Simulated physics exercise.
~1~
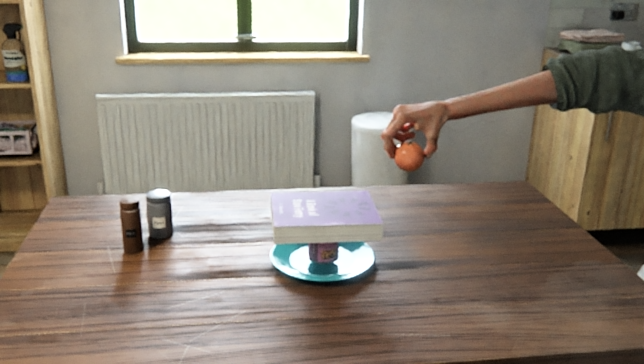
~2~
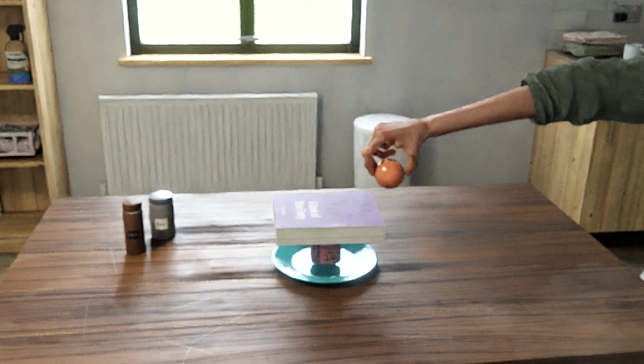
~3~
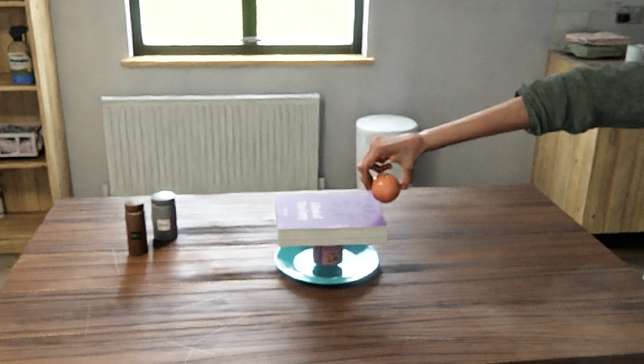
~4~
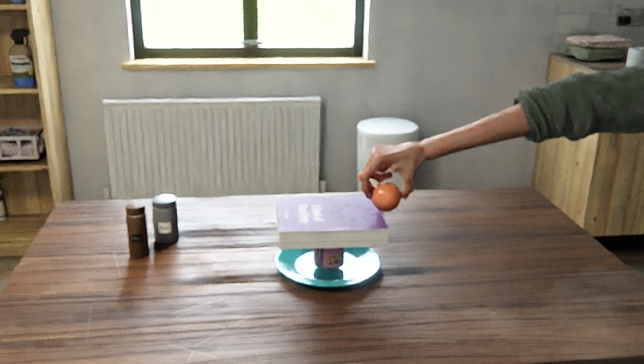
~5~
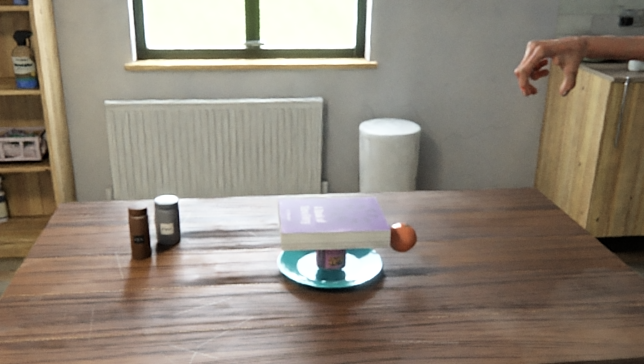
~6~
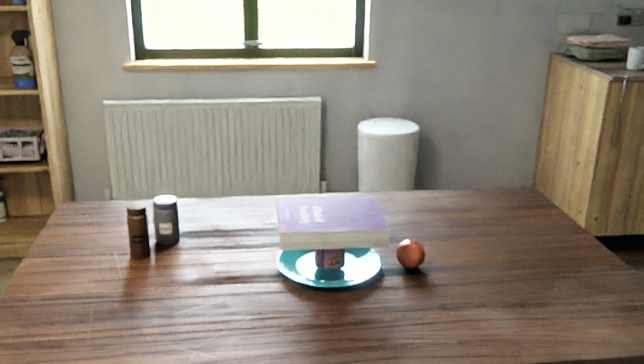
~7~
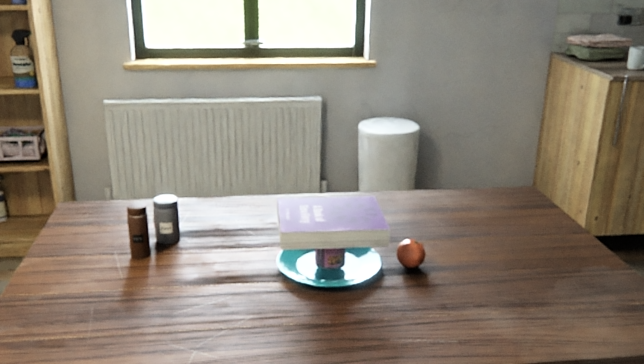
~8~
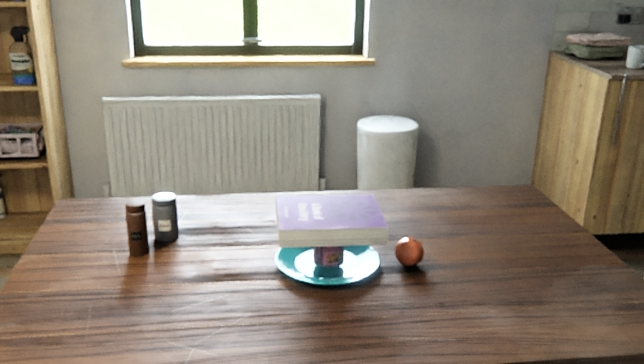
On a dark wooden table in a room with a window and a radiator, a purple book lies on a small tin that stands on a turquoise plate, with a brown shaker and a grey jar off to the left. A hand reaches in from the right, holding an orange tomato, and lowers it leftward to the right edge of the book. The hand lets go and draws back, and the tomato drops off the book's right side. It comes to rest on the table beside the plate, while the book, tin and plate stay in place.
